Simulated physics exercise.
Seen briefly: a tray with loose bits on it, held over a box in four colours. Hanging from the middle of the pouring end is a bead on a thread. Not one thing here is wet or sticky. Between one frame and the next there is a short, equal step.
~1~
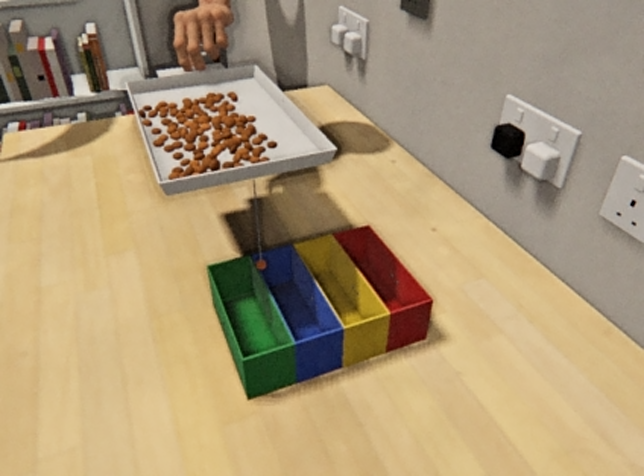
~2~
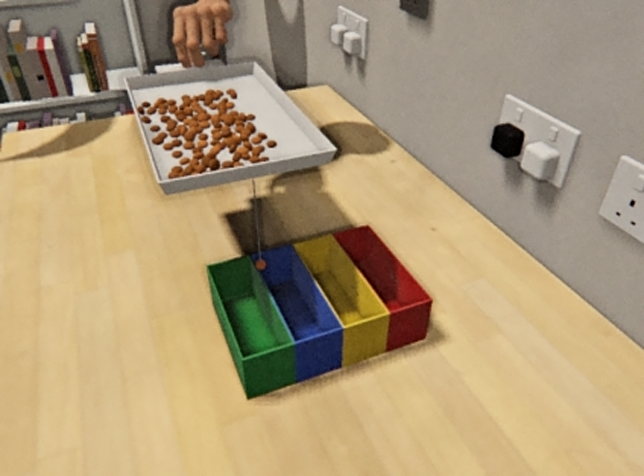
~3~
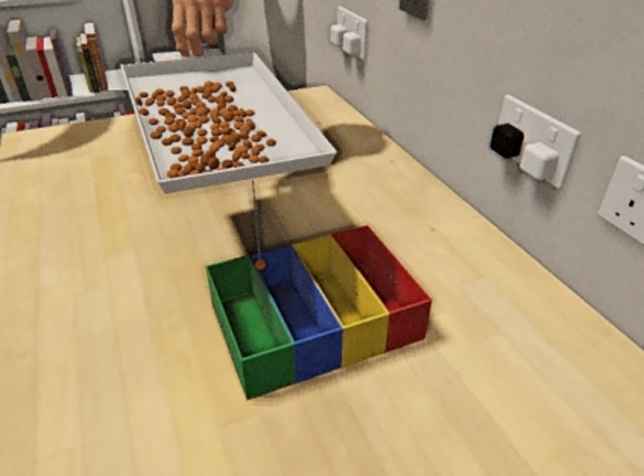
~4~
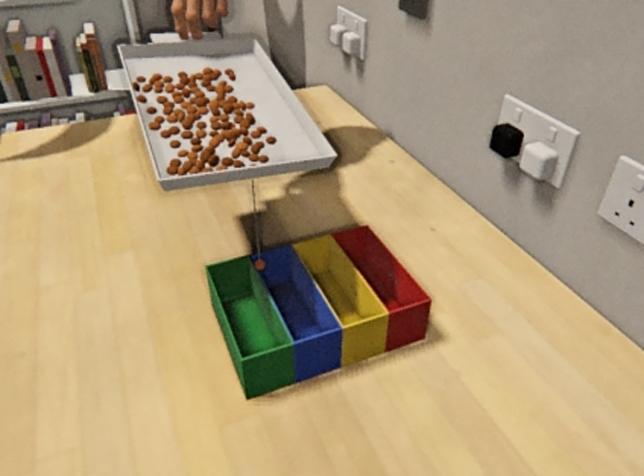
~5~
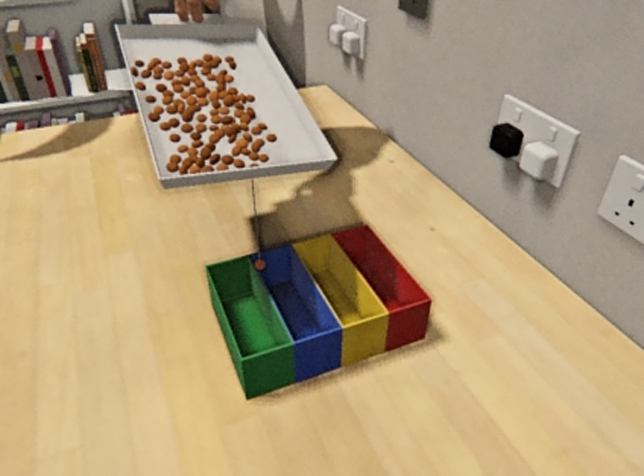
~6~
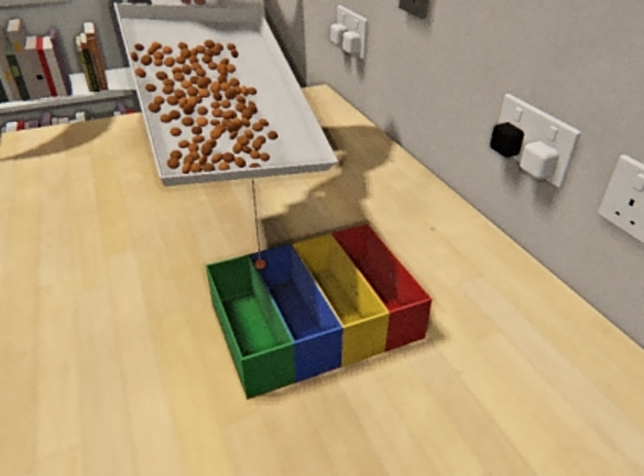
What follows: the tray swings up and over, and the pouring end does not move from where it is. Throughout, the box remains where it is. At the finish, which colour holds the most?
Yellow holds the most.
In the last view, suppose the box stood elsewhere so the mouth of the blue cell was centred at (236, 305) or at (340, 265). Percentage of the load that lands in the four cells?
In order: 80 percent, then 90 percent.
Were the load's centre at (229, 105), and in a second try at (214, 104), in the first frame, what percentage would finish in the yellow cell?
The first start gives 70 percent and the second 60 percent.
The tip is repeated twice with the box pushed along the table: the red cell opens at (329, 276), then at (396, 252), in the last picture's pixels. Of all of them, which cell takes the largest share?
So the first one goes to red and the second to the cell in blue.
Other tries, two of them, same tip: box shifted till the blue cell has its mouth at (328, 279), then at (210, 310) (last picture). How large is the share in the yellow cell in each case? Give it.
First placement: Some 20 %; second placement: Some 10 %.
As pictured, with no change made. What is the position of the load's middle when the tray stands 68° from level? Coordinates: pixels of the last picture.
Somewhere near pixel (296, 163).
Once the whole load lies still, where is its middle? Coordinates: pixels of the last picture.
Last view, resting centre - approx. (335, 315).
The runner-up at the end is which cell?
The answer is the blue cell.
Soon after the last picture, tray tipped steeply; nearly all on the tray; a stray few in the yellow cell; a small part falling or outside the box.
A little later, tray tipped past a quarter turn; a stray few on the tray; about half in the yellow cell; a small part in the blue cell; a small part in the red cell; a small part in the green cell; about a quarter falling or outside the box.
Later still, tray tipped past a quarter turn; about two thirds in the yellow cell; about a quarter in the blue cell; a small part in the red cell; a small part in the green cell; a stray few falling or outside the box.
At rest, tray tipped past a quarter turn; about two thirds in the yellow cell; about a quarter in the blue cell; a small part in the red cell; a small part in the green cell; a stray few outside the box.
